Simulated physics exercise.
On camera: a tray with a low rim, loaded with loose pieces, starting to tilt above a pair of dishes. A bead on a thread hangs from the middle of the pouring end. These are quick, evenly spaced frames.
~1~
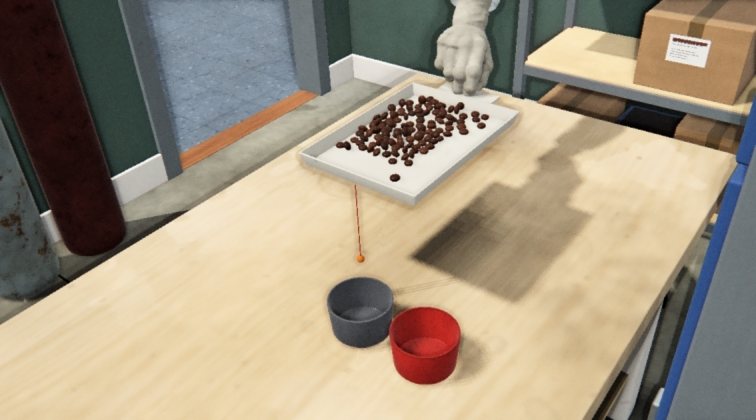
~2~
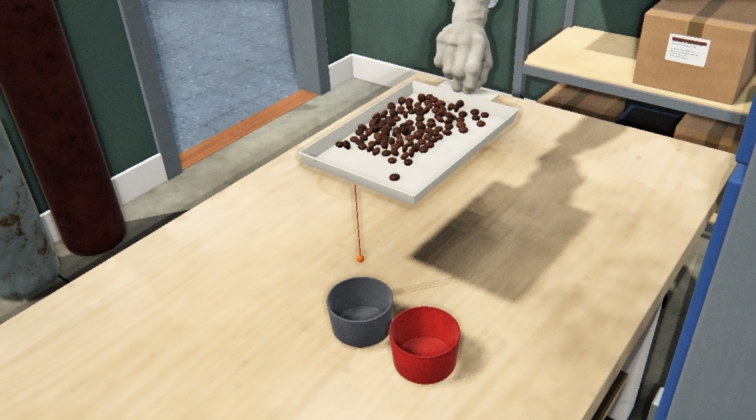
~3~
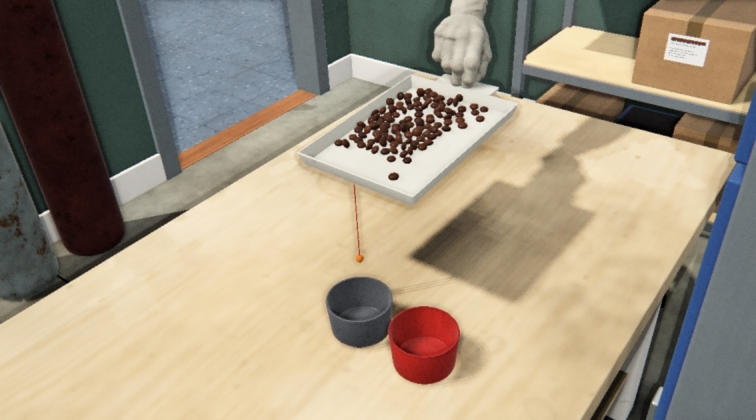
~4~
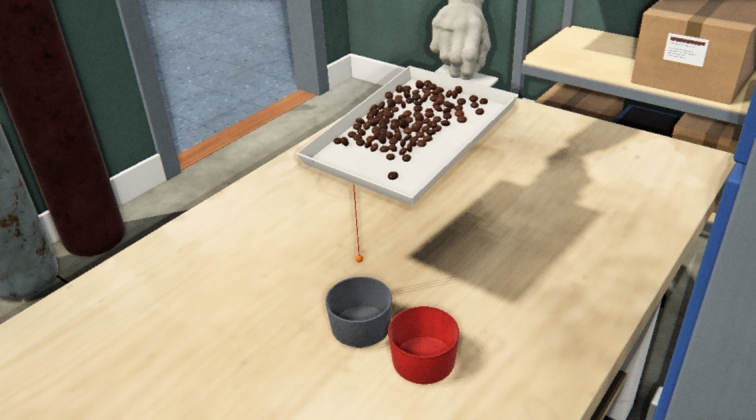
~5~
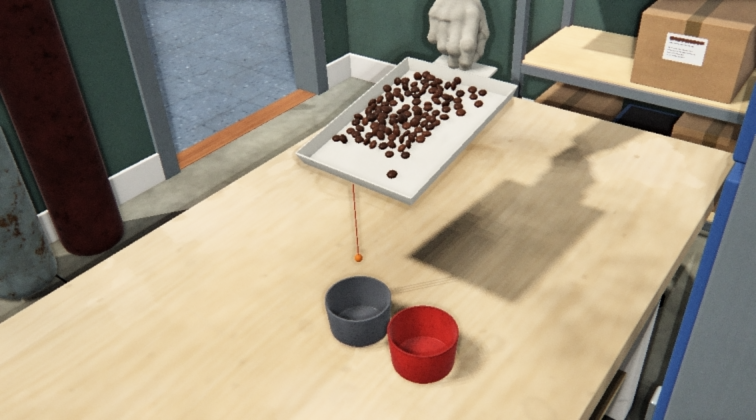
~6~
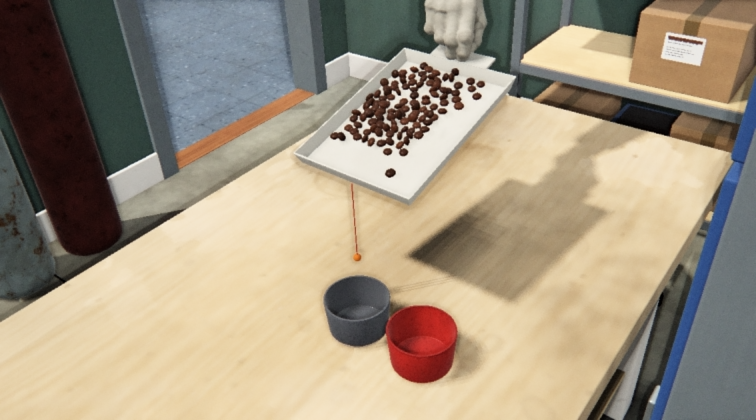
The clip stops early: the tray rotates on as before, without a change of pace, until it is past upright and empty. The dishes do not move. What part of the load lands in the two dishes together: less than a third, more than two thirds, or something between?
In the dishes lies from one third to two thirds of it.
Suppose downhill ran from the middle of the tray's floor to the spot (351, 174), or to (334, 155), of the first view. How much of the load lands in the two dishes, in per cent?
Roughly 10 per cent, and 0 per cent.
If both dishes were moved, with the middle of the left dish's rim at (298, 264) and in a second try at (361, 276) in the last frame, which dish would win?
First the right one, then the left dish.
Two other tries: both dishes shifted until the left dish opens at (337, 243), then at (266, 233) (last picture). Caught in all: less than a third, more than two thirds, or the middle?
One: Under a third. Two: Under a third.
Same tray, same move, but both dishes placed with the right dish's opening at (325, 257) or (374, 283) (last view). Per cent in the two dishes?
The first gives 10 %, the second 30 %.
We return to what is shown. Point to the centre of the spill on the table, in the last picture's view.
Close to (281, 317).
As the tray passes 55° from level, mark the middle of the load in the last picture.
Near (350, 167).
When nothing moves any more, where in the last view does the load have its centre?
Near (345, 322).
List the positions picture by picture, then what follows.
The first picture shows corners of the pouring end (305, 152) and (413, 192), level; middle of the load (411, 130), flat chocolate drops; left dish (340, 330); right dish (405, 365); bead on its thread (361, 259).
The second picture shows corners of the pouring end (305, 152) and (413, 192), level; middle of the load (411, 128).
The third picture shows corners of the pouring end (304, 152) and (412, 193), tipped barely, level across its low end; middle of the load (410, 125).
The fourth picture shows corners of the pouring end (303, 152) and (411, 193), tipped a little, level across its low end; middle of the load (409, 120).
The fifth picture shows corners of the pouring end (301, 152) and (409, 194), tipped a little, level across its low end; middle of the load (408, 114).
The sixth picture shows corners of the pouring end (299, 152) and (408, 194), tipped a little, level across its low end; middle of the load (406, 109); left dish (337, 329); right dish (402, 364).
Just after the last frame, tray tipped steeply; almost all on the tray; about a tenth in the air.
A moment on, tray tipped right over; roughly half on the tray; just a few in the right dish; roughly a quarter in the left dish; roughly a quarter outside both; about a tenth in the air.
Further on, tray tipped past a quarter turn; just a few in the right dish; roughly half in the left dish; roughly half outside both.
When it is over, tray tipped past a quarter turn; just a few in the right dish; roughly half in the left dish; roughly half outside both.
